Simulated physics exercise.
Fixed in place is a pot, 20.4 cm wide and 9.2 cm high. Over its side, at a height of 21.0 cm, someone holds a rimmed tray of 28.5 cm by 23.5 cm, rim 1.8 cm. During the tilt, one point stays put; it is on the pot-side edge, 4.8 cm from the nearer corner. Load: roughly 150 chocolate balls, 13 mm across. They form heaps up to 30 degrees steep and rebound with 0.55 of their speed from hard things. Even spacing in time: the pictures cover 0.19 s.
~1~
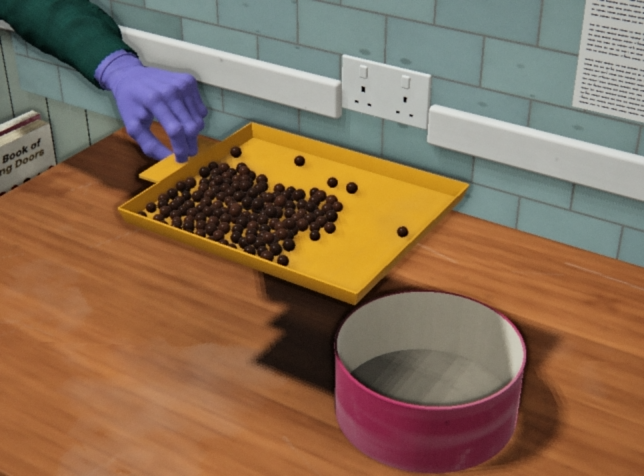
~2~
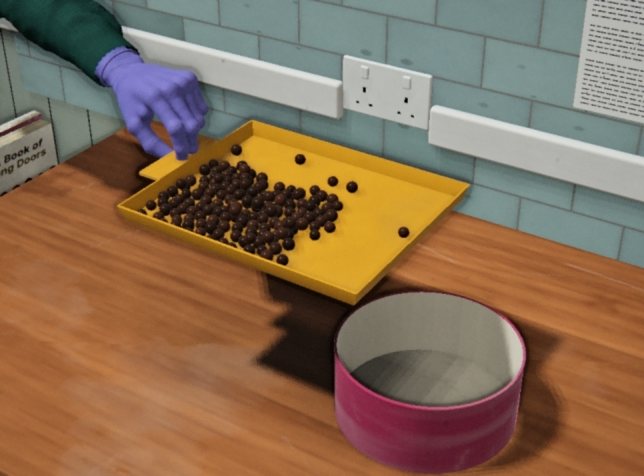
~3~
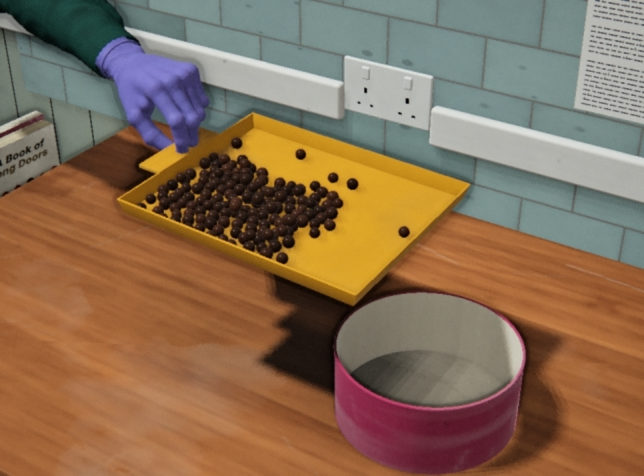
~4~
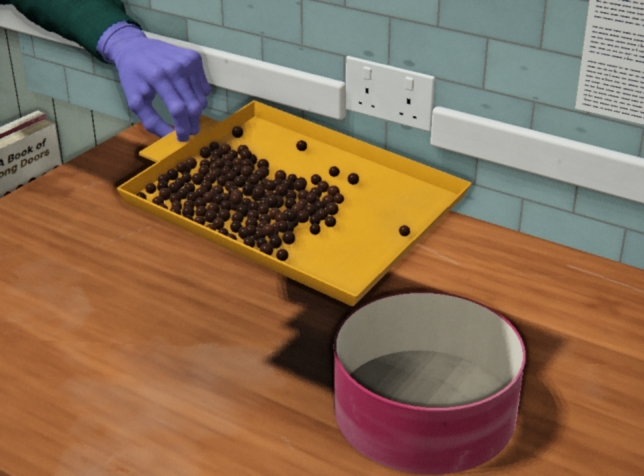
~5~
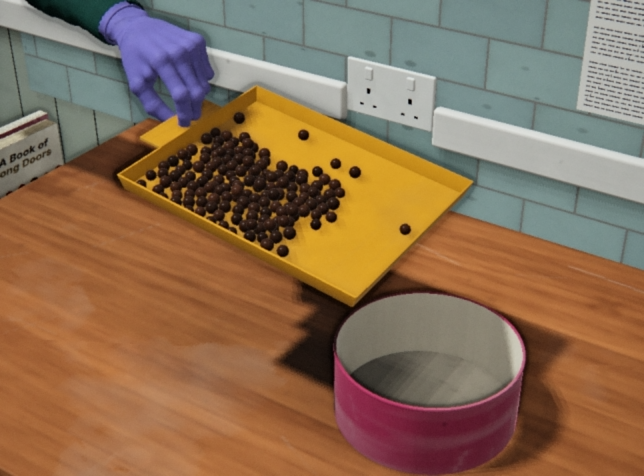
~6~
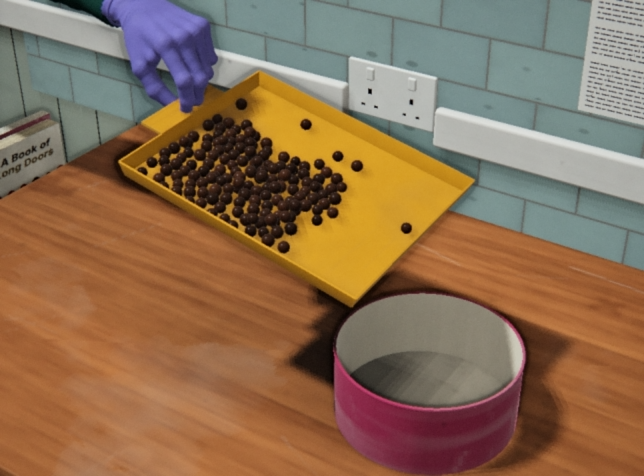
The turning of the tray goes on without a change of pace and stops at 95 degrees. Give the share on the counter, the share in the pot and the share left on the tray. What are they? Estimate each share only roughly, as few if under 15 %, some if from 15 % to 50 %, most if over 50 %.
Roughly: Counter most, pot some, left on the tray few.
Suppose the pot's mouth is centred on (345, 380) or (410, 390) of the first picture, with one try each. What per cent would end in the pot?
Roughly 60 per cent, then 95 per cent.
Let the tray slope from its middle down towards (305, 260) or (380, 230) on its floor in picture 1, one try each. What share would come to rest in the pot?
About 0 and 70 per cent.
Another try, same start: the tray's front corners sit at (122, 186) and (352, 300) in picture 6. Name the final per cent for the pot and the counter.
Pot 0; counter 100.
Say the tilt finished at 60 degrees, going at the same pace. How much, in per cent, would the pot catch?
It would be near 25 per cent.
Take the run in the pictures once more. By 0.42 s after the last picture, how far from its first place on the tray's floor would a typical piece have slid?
Displacement on the tray: Roughly 12 cm.
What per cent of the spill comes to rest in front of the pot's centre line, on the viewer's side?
Roughly 90 percent of the spill.
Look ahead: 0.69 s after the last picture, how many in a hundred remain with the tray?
It works out to near 45 per cent of the load.
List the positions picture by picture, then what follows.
The first picture shows tray tilt 0 degrees, front corners at (125, 207) and (355, 289); middle of the pieces at (247, 203); pot at (430, 345).
The second picture shows tray tilt 1 degrees, front corners at (125, 205) and (354, 289); middle of the pieces at (247, 201).
The third picture shows tray tilt 2 degrees, front corners at (124, 198) and (354, 290); middle of the pieces at (248, 197).
The fourth picture shows tray tilt 5 degrees, front corners at (124, 188) and (354, 291), lowest corner right front; middle of the pieces at (248, 190).
The fifth picture shows tray tilt 9 degrees, front corners at (125, 174) and (354, 292), lowest corner right front; middle of the pieces at (250, 181).
The sixth picture shows tray tilt 13 degrees, front corners at (126, 161) and (354, 293), lowest corner right front; middle of the pieces at (251, 172); pot at (429, 346).
Then, 0.42 s after the last picture, tilt 53 degrees; the tray holds 95 %, the pot 0 %.
Then, 0.69 s after the last picture, tilt 79 degrees; the tray holds 45 %, the pot 15 %.
Then, 1.07 s after the last picture, tilt 95 degrees; the tray holds 0 %, the pot 40 %.
In the end, counter 60 %, pot 40 %, tray 0 %.
